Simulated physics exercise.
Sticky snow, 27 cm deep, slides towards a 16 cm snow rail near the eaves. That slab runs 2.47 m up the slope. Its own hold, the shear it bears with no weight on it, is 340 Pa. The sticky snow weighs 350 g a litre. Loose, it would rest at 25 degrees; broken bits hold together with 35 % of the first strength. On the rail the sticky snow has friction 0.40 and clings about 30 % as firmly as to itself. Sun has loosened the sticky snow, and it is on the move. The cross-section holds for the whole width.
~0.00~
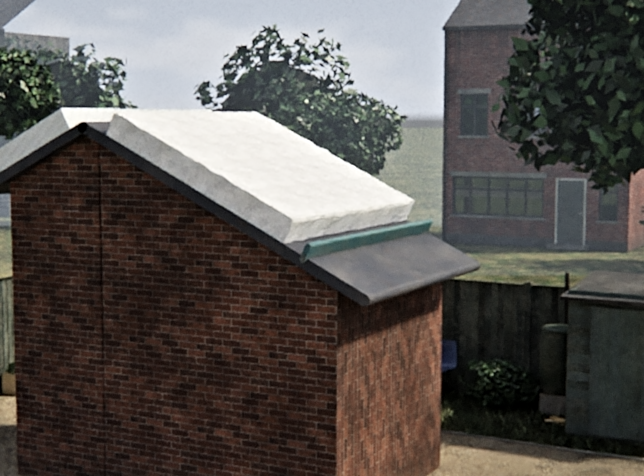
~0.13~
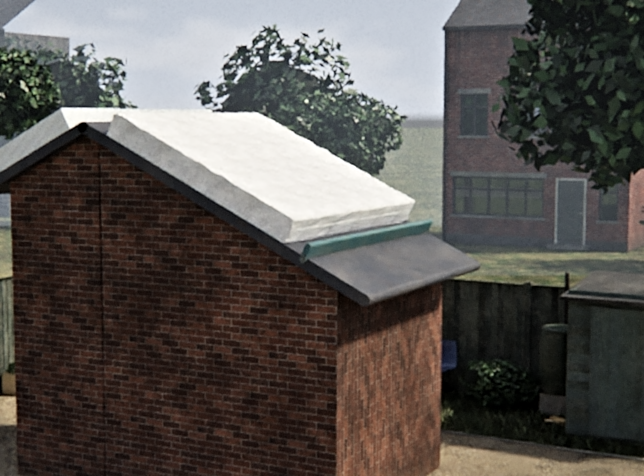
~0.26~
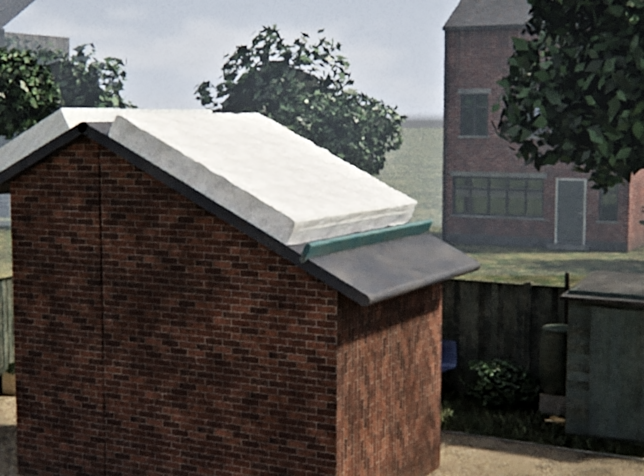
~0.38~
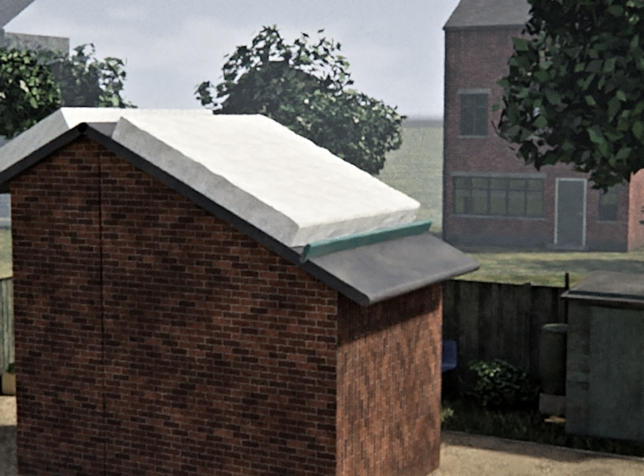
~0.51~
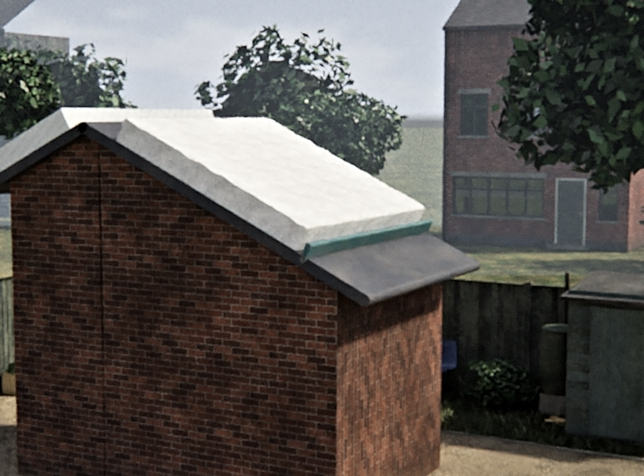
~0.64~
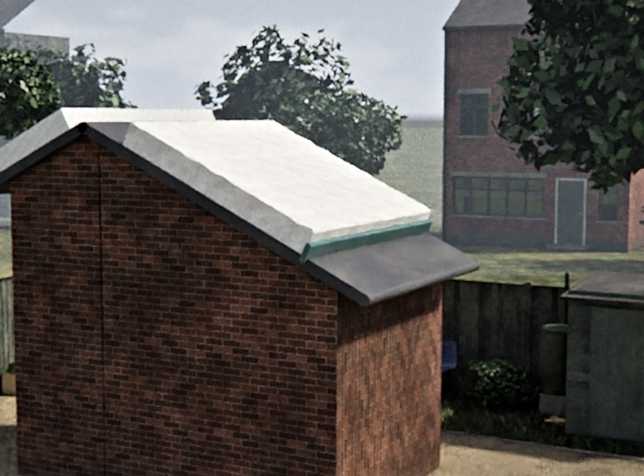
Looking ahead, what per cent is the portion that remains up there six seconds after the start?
About 85 %.
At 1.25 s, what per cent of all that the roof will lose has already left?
About 0 %.
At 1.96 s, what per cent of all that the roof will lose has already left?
About 40 %.
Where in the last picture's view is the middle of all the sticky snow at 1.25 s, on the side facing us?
At about (239, 199).
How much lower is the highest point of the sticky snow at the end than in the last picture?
Some 0.2 m.
After 1.25 s, 100 % of the snow is on the roof.
After 1.96 s, 93 % of the snow is on the roof.
After 2.68 s, 91 % of the snow is on the roof.
After 3.40 s, 86 % of the snow is on the roof.
After 6.00 s, 85 % of the snow is on the roof.
